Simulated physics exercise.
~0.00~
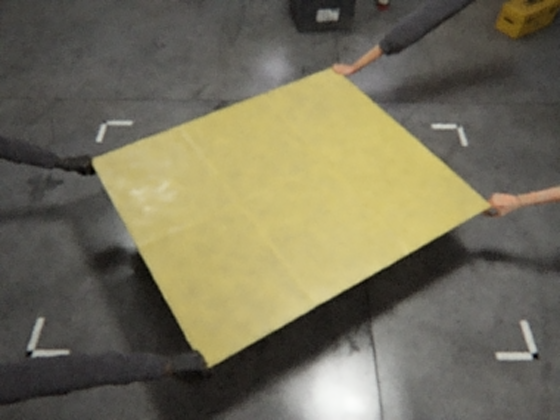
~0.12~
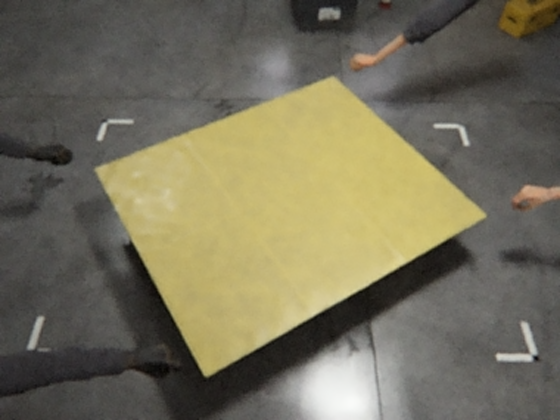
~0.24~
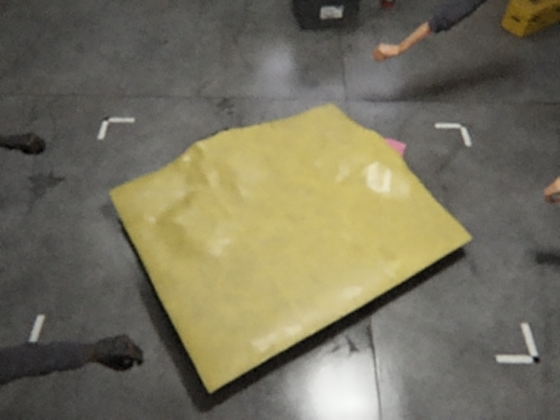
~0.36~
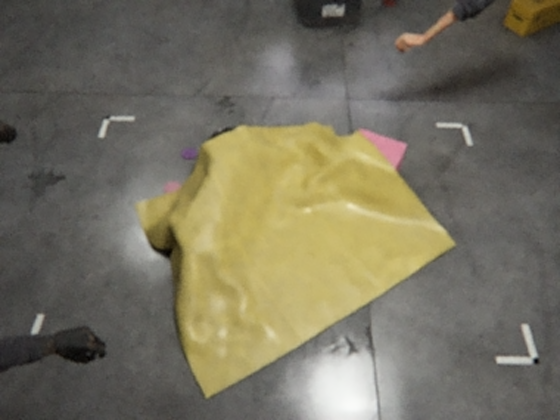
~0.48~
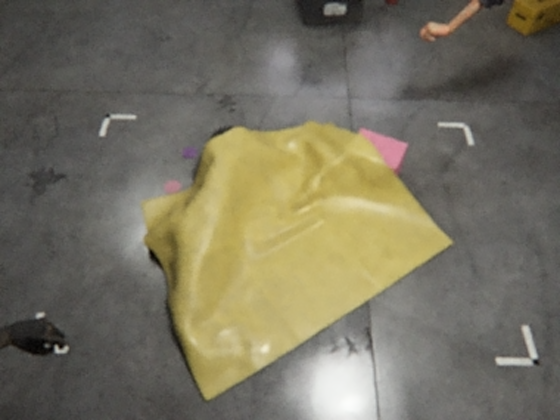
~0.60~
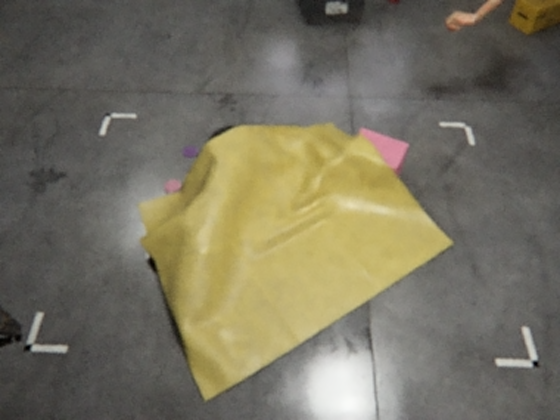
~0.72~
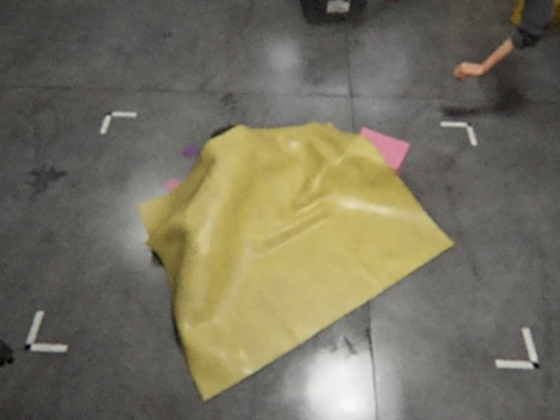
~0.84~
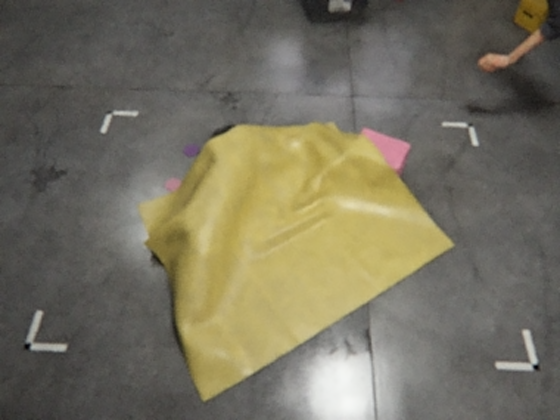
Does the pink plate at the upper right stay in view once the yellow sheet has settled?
Yes, the pink plate still shows beyond the upper right edge of the sheet, with its middle left uncovered.
